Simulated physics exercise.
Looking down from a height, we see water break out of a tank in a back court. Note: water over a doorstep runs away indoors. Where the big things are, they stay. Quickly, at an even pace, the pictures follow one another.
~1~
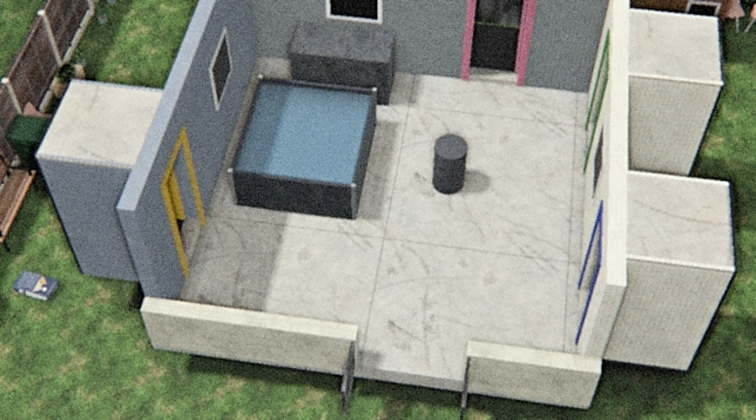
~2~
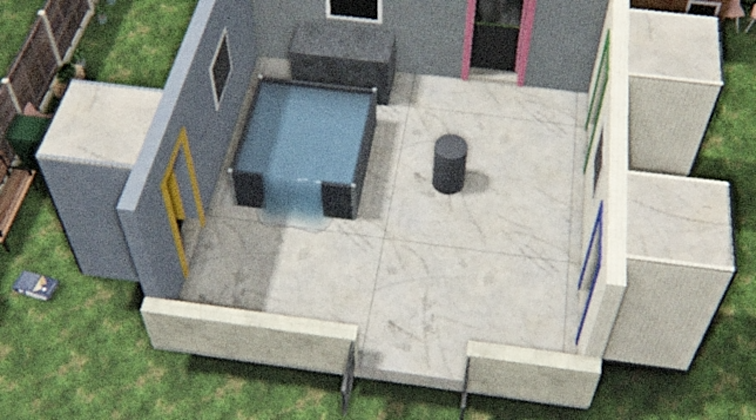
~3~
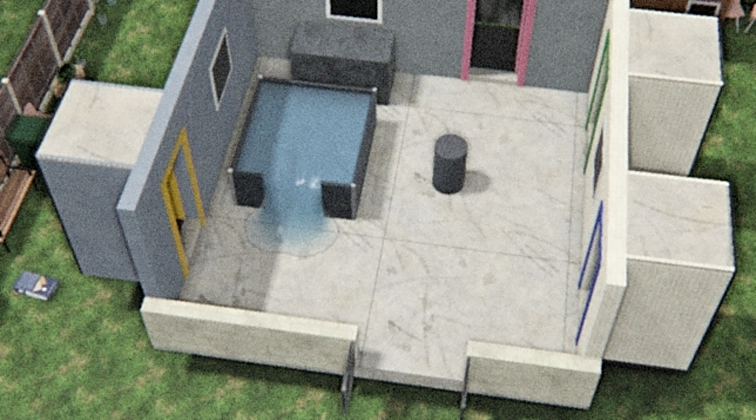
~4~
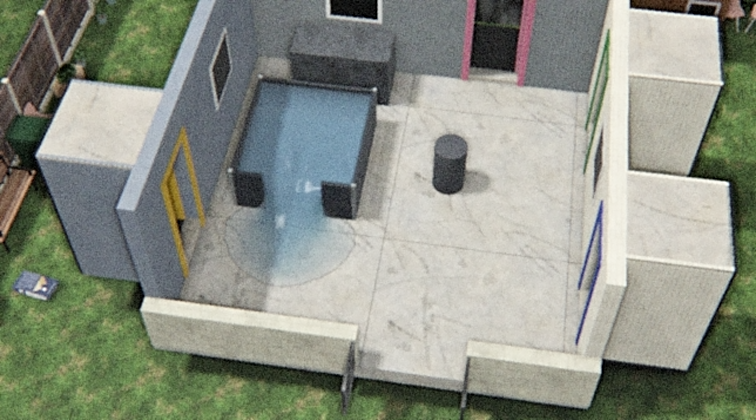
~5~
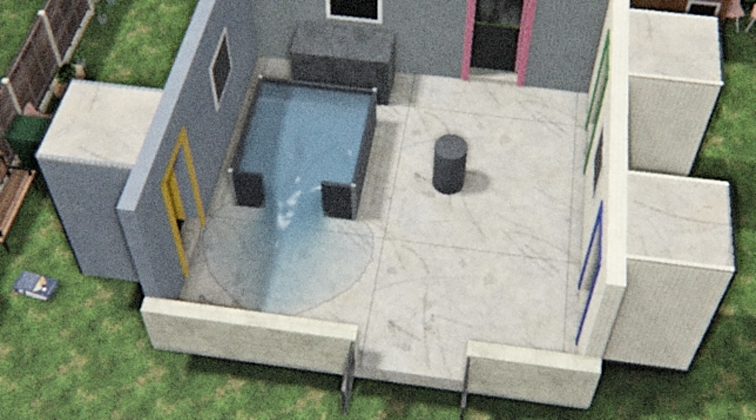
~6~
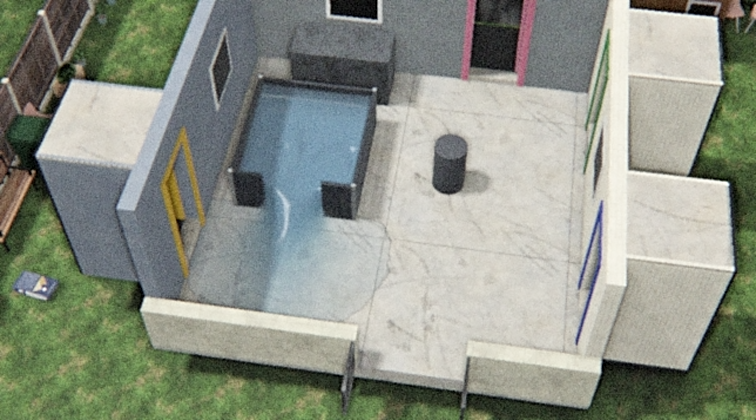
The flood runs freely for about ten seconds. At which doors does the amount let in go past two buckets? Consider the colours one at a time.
In order: Green door: Two buckets or fewer. Yellow door: Two buckets or fewer. Pink door: Two buckets or fewer. Blue door: Over two buckets.
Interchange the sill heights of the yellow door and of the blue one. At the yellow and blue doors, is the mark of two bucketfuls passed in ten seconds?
Result - yellow door: Clears the threshold; blue door: Misses the threshold.
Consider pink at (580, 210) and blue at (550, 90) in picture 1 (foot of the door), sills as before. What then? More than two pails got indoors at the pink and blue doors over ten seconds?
Looking at it, I'd say the pink one is safe and the blue one breaks the limit.
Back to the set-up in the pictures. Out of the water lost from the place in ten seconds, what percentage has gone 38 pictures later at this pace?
I'd put it at 60 per cent.
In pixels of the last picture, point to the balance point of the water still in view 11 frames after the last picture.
I reckon somewhere around (297, 221).
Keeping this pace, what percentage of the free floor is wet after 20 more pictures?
Near 45 in a hundred.
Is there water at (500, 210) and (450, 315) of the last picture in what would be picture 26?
Not wet, soaked.
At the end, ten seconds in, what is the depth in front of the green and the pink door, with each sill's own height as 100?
The first is near 30 per cent, the second near 70 per cent.
A moment on, water covers 25 % of the floor; the green door not reached, the yellow door wet at the sill, nothing in, the pink door not reached, the blue door not reached.
Next, water covers 30 % of the floor; the green door not reached, the yellow door wet at the sill, nothing in, the pink door not reached, the blue door not reached.
Then, water covers 45 % of the floor; the green door not reached, the yellow door under two buckets in, the pink door not reached, the blue door under two buckets in.
Later, water covers 70 % of the floor; the green door wet at the sill, nothing in, the yellow door under two buckets in, the pink door not reached, the blue door far over two buckets in.
In the end, water covers 90 % of the floor; the green door wet at the sill, nothing in, the yellow door under two buckets in, the pink door wet at the sill, nothing in, the blue door far over two buckets in.
